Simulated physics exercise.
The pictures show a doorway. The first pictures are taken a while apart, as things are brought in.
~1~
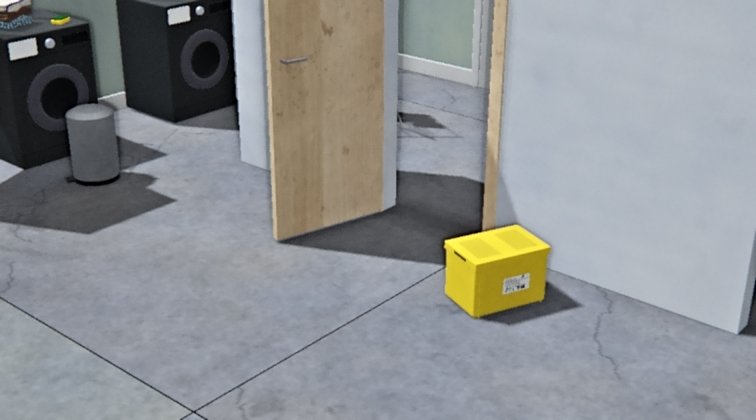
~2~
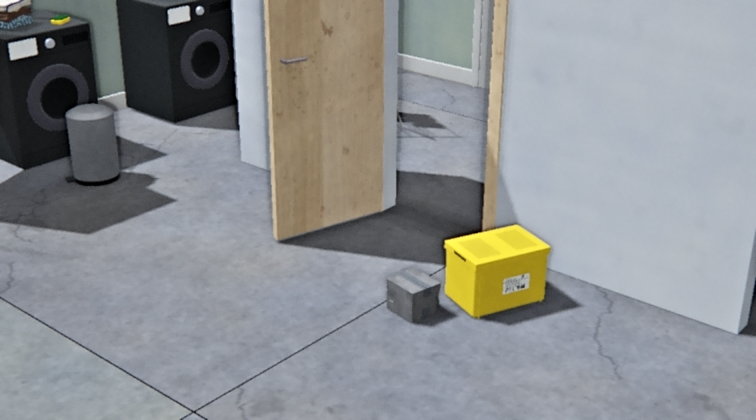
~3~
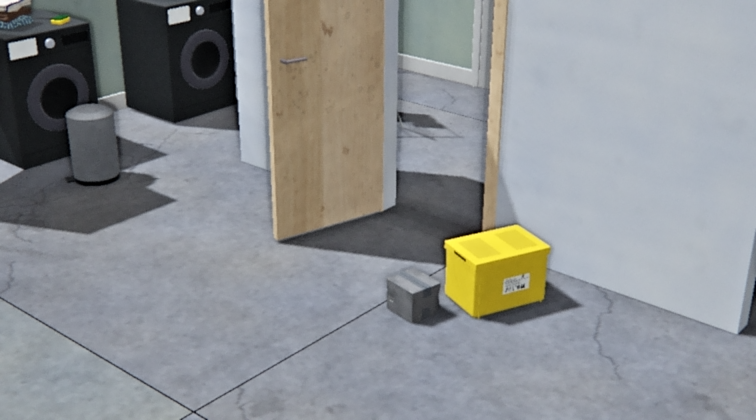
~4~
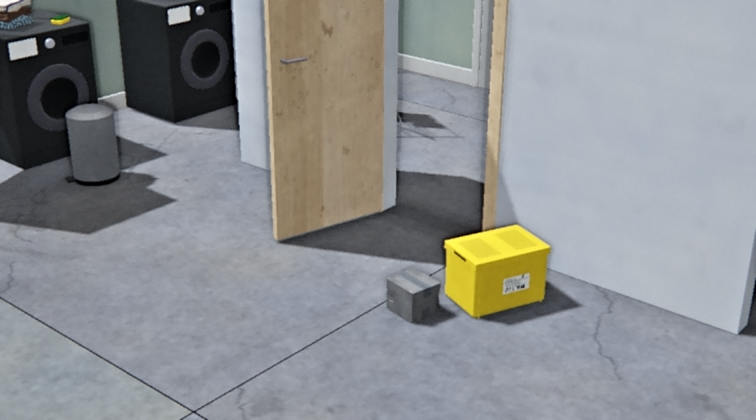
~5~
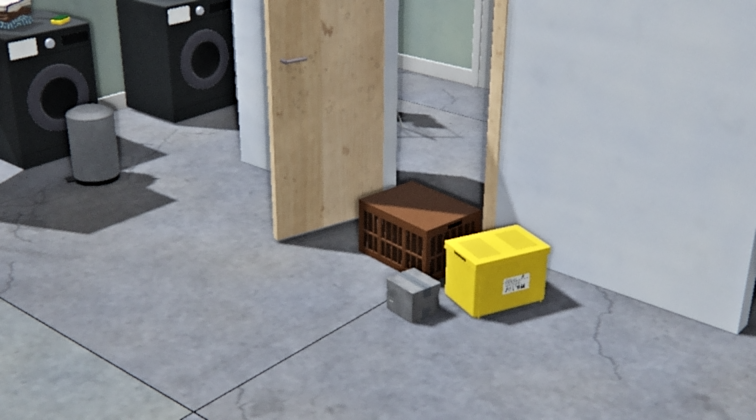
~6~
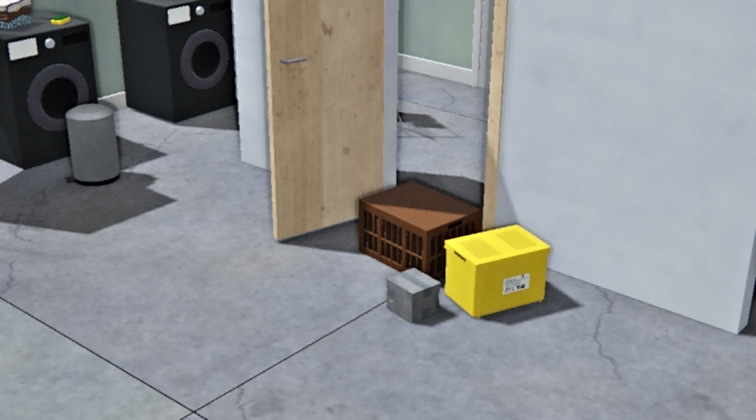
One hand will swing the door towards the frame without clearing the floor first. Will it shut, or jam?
It is blocked.
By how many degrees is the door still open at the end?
Some 60° open.
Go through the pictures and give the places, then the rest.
The first frame shows door wide open and still.
The second frame shows door wide open and still; grey parcel (413, 295); yellow tote (496, 271).
The third frame shows door wide open and still; grey parcel (413, 295); yellow tote (496, 271).
The fourth frame shows door wide open and still; grey parcel (413, 295); yellow tote (496, 271).
The fifth frame shows door wide open and still; grey parcel (413, 295); yellow tote (496, 271).
The sixth frame shows door wide open and still; brown chest (419, 231); grey parcel (413, 295).
Then, 0.40 s later than the last frame, open by 95°.
Then, 0.70 s later than the last frame, open by 76°.
Then, 0.90 s later than the last frame, open by 64°.
When it is over, open by 62°; all 3 as before. End places, in pixels of the last picture, brown chest near (423, 231).
